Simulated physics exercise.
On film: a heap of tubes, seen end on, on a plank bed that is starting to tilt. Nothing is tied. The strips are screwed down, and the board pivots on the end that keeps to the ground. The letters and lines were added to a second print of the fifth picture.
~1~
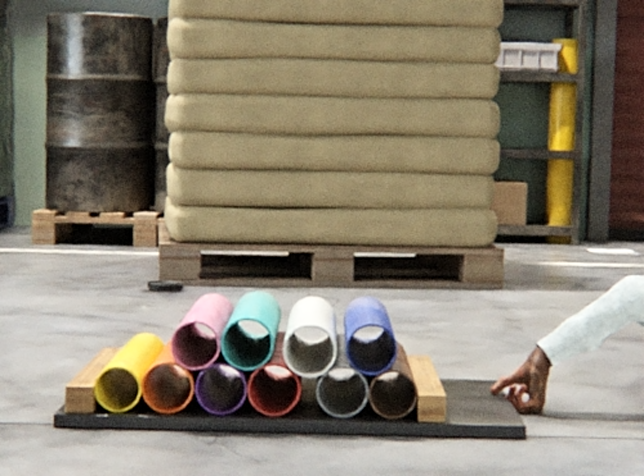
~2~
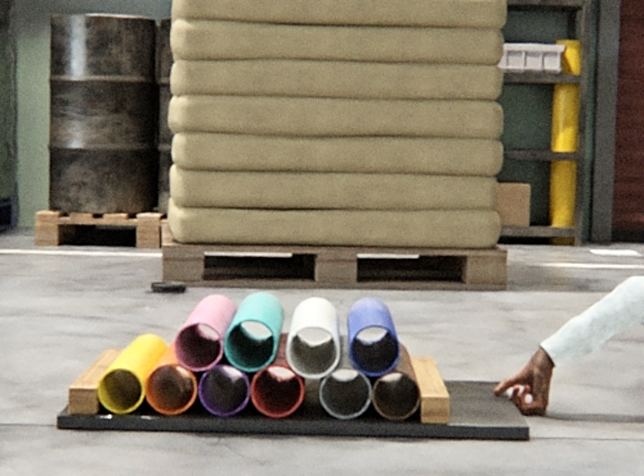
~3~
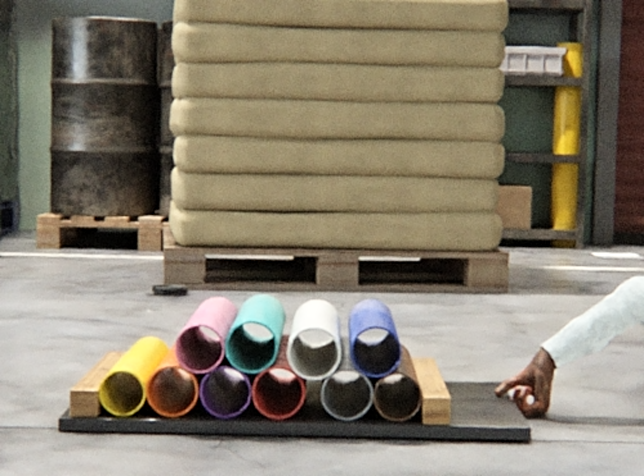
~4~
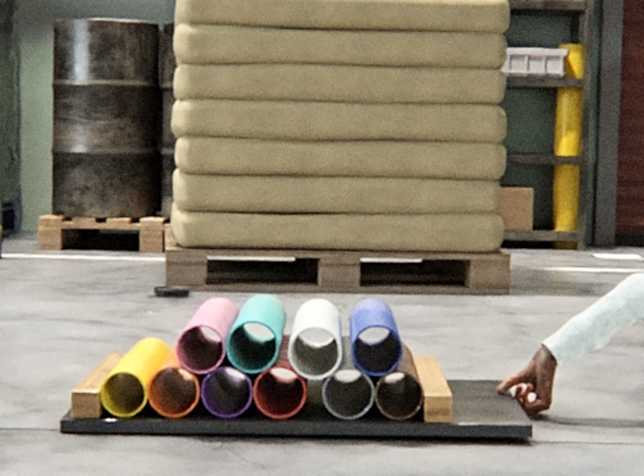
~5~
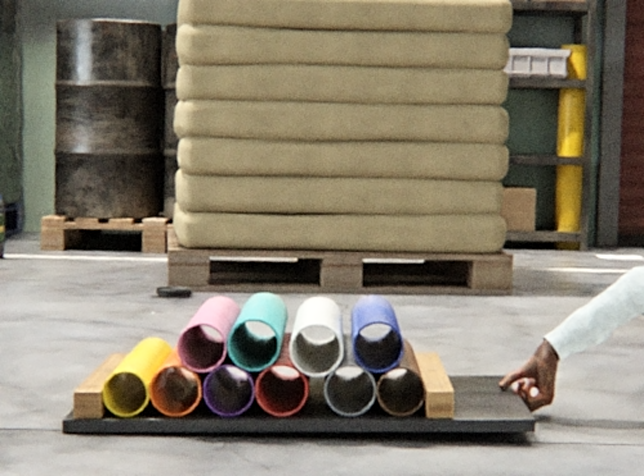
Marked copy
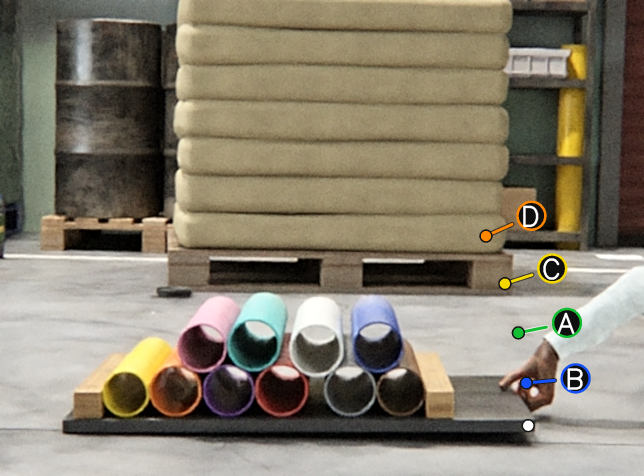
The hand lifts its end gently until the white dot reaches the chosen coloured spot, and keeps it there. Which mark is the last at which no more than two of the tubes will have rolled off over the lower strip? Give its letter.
Lift it to D and no more.
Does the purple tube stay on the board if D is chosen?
Yes, with D.
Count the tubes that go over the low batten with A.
It comes to none.
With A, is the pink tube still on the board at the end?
Yes, with A.
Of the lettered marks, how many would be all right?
Four of them.
On the marked copy, A at (518, 333); B at (526, 383); C at (505, 283); D at (486, 236); the white dot at (528, 426).
Following D. Soon after the start, board at 16°.
Later, board at 26°.
In the end, board at 26°, none over the low batten.
As for the rest, A none over the low batten; B none over the low batten; C none over the low batten.
